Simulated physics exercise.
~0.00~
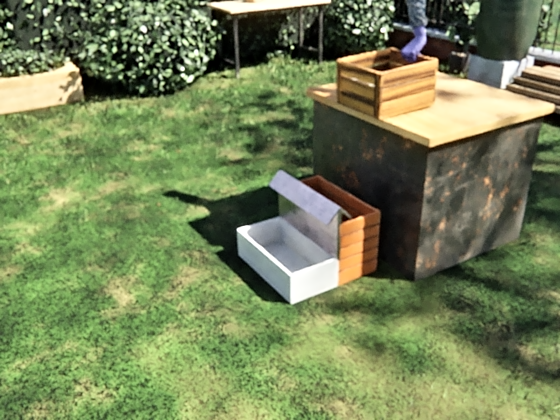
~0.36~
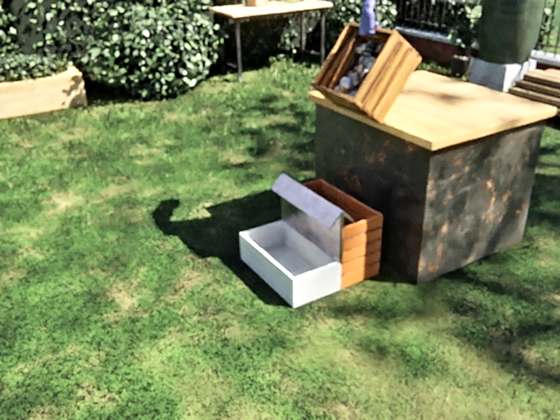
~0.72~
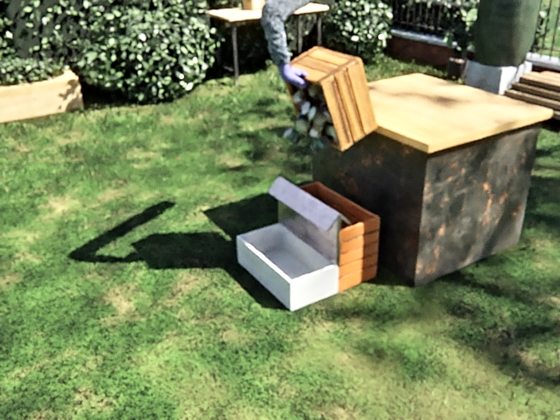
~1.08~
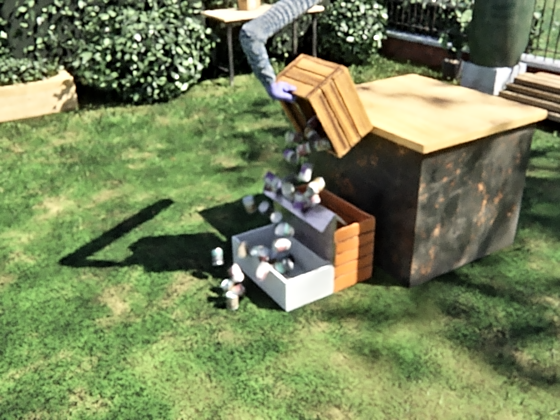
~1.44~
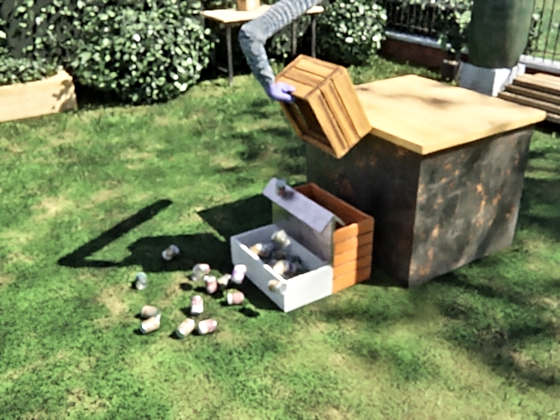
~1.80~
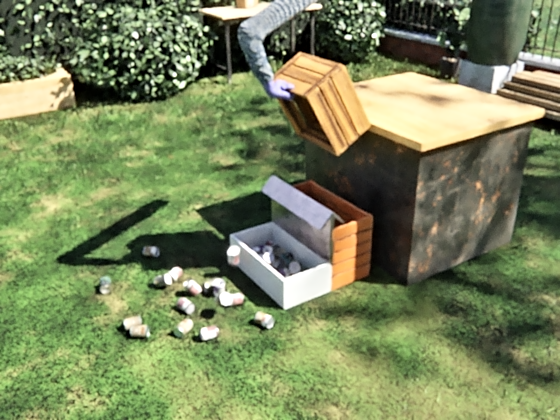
Wooden crate tipped off a bench edge by a gloved hand, spilling small tins into a white tote and across the grass.
